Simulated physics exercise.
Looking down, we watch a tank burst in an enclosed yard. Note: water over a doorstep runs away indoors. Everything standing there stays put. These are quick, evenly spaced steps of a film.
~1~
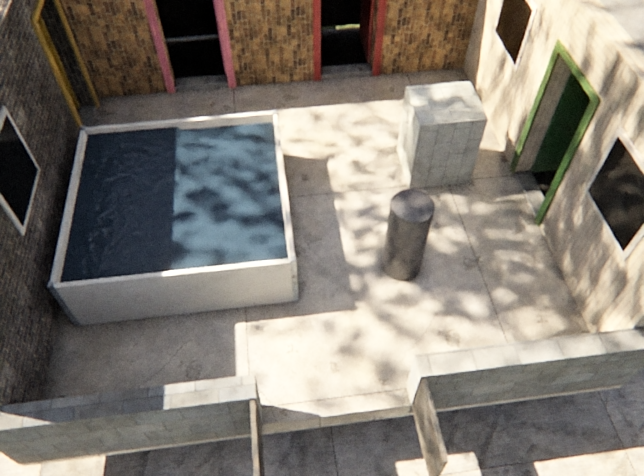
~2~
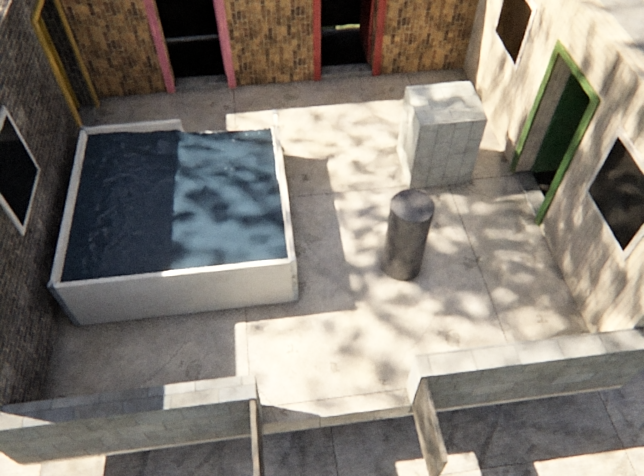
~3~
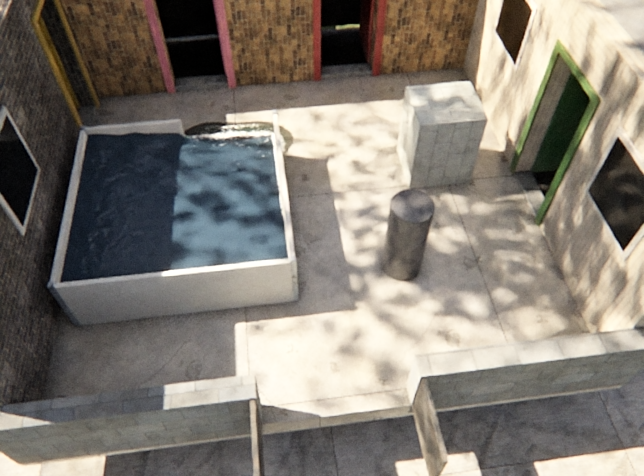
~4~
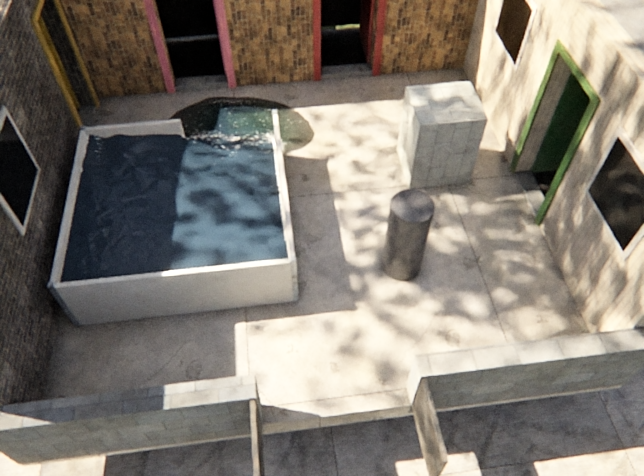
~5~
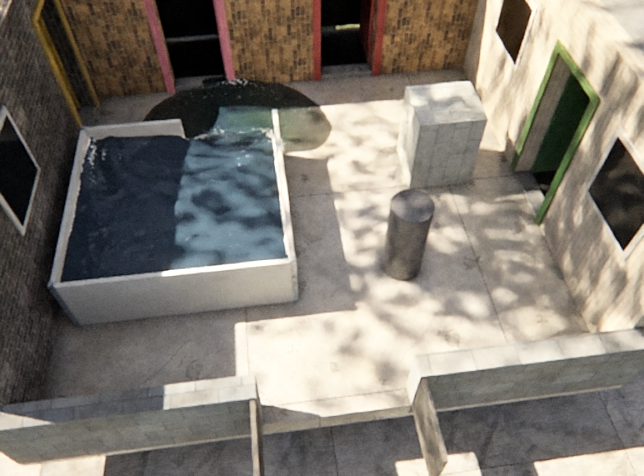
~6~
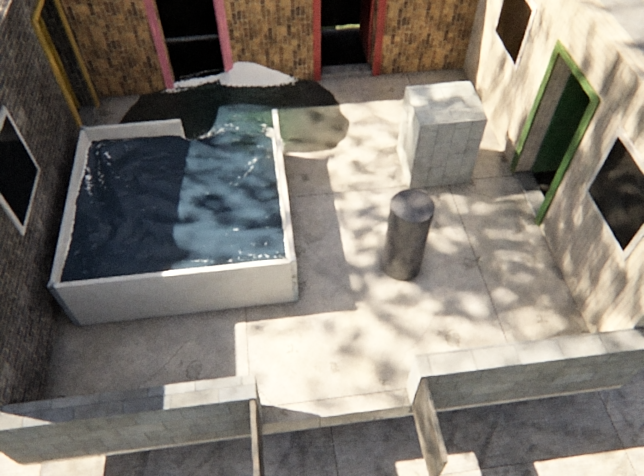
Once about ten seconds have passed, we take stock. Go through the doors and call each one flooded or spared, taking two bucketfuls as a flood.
Green door: Flooded, yellow door: Flooded, red door: Flooded, pink door: Flooded.
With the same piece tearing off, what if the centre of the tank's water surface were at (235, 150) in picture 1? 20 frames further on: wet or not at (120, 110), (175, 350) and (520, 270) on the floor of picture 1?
The first spot ends up sodden, the second left untouched and the third sodden.
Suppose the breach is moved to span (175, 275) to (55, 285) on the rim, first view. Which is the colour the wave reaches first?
Answer: The yellow-painted one.
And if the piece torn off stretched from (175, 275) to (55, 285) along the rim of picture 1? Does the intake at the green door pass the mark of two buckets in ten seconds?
The green one exceeds the limit.
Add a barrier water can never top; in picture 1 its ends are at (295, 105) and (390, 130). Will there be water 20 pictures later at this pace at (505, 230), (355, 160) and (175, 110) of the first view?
In order: Soaked, soaked, soaked.
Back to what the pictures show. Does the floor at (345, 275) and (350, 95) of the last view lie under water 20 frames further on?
Not wet, soaked.
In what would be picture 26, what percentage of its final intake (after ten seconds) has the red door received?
My estimate: Close to 70 per cent.
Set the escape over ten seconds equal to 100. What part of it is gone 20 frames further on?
Around 50 percent.
A moment on, water covers 25 % of the floor; the green door not reached, the yellow door wet at the sill, nothing in, the red door wet at the sill, nothing in, the pink door far over two buckets in.
Next, water covers 35 % of the floor; the green door not reached, the yellow door under two buckets in, the red door over two buckets in, the pink door far over two buckets in.
Then, water covers 50 % of the floor; the green door wet at the sill, nothing in, the yellow door over two buckets in, the red door over two buckets in, the pink door far over two buckets in.
Later, water covers 85 % of the floor; the green door over two buckets in, the yellow door far over two buckets in, the red door far over two buckets in, the pink door far over two buckets in.
In the end, water covers 100 % of the floor; the green door far over two buckets in, the yellow door far over two buckets in, the red door far over two buckets in, the pink door far over two buckets in.
